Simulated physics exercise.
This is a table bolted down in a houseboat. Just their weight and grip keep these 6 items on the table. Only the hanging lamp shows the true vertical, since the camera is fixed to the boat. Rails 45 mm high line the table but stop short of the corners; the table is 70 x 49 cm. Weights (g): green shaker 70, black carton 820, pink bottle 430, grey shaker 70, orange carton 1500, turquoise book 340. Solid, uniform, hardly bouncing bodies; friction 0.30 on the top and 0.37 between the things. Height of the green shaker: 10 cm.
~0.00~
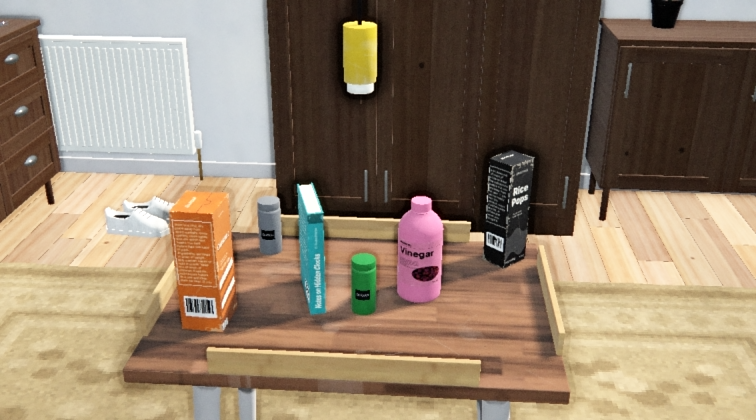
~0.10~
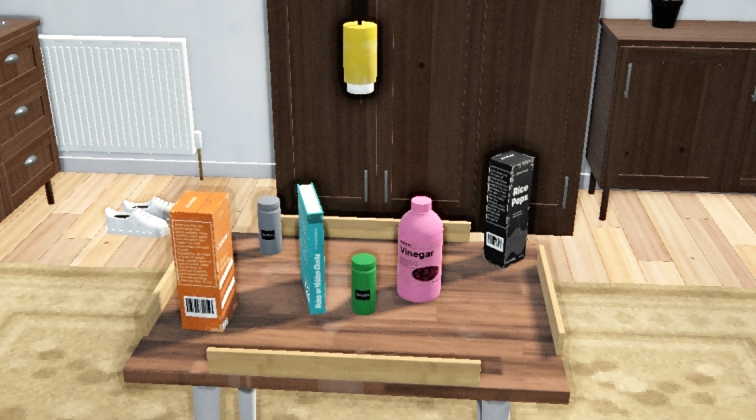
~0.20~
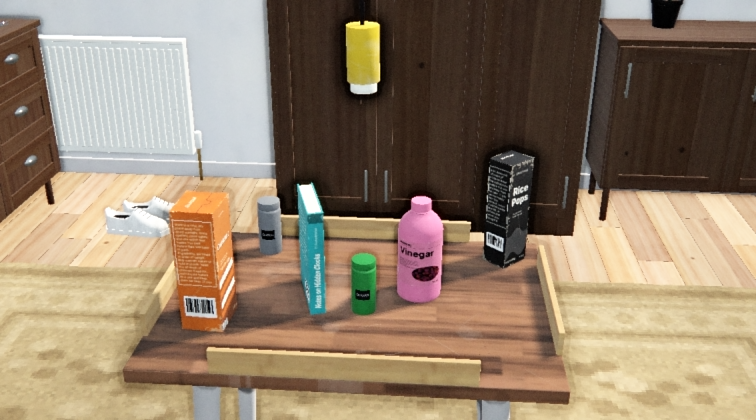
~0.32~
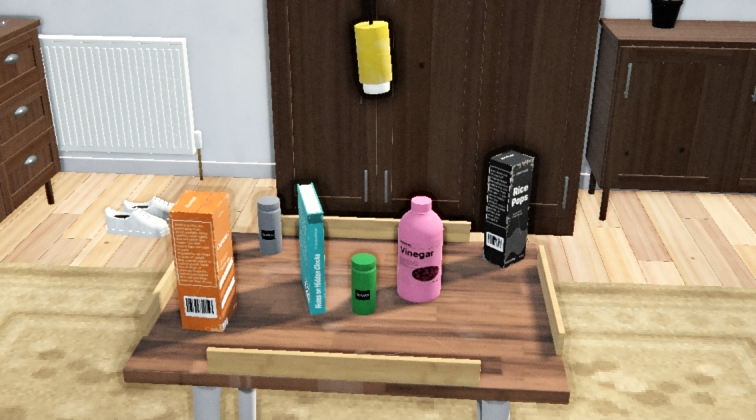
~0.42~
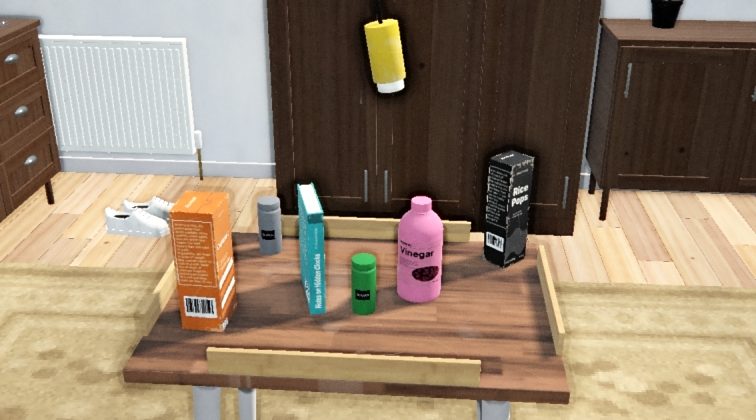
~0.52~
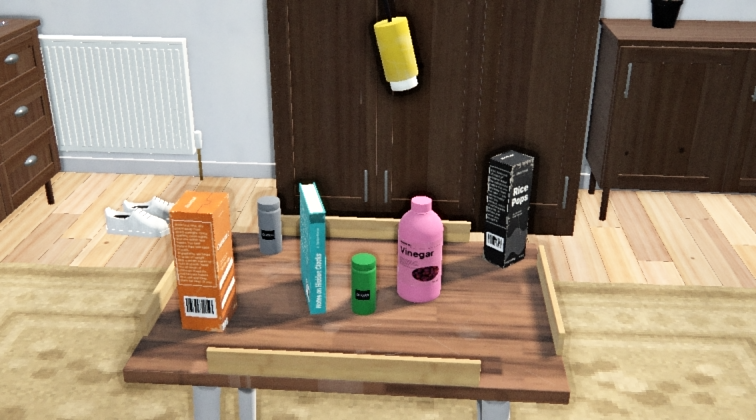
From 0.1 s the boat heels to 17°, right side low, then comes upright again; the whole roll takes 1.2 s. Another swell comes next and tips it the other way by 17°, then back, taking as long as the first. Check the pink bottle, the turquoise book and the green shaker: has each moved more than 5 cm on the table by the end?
Pink bottle - yes; turquoise book - yes; green shaker - yes.
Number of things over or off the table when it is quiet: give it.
It adds up to 2.
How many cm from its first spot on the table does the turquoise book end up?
Start to finish, roughly 13 cm.
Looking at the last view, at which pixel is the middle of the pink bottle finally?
Around pixel (478, 249).
By 0.82 s, boat heeled 15°, right side down; turquoise book rocked 51° off its seat near (354, 257); green shaker rocked 45° off its seat near (389, 283).
By 0.92 s, boat heeled 12°, right side down; turquoise book rocked 72° off its seat near (364, 273); green shaker on its side near (419, 306); pink bottle rocked 8° off its seat near (444, 245).
By 1.02 s, boat heeled 8°, right side down; turquoise book on its side near (372, 277); green shaker on its side near (425, 306); pink bottle 8 cm from its spot near (464, 248).
By 2.42 s, boat heeled 1°, left side down; turquoise book on its side near (359, 282); green shaker on its side near (425, 313); pink bottle 11 cm from its spot near (478, 249).
When it is over (4.5 s), lying over on the table, green shaker and turquoise book; not toppled but over 5 cm from the start, pink bottle; the other 3 within 5 cm of the start. In the last view, pink bottle near (478, 249), turquoise book near (359, 282).
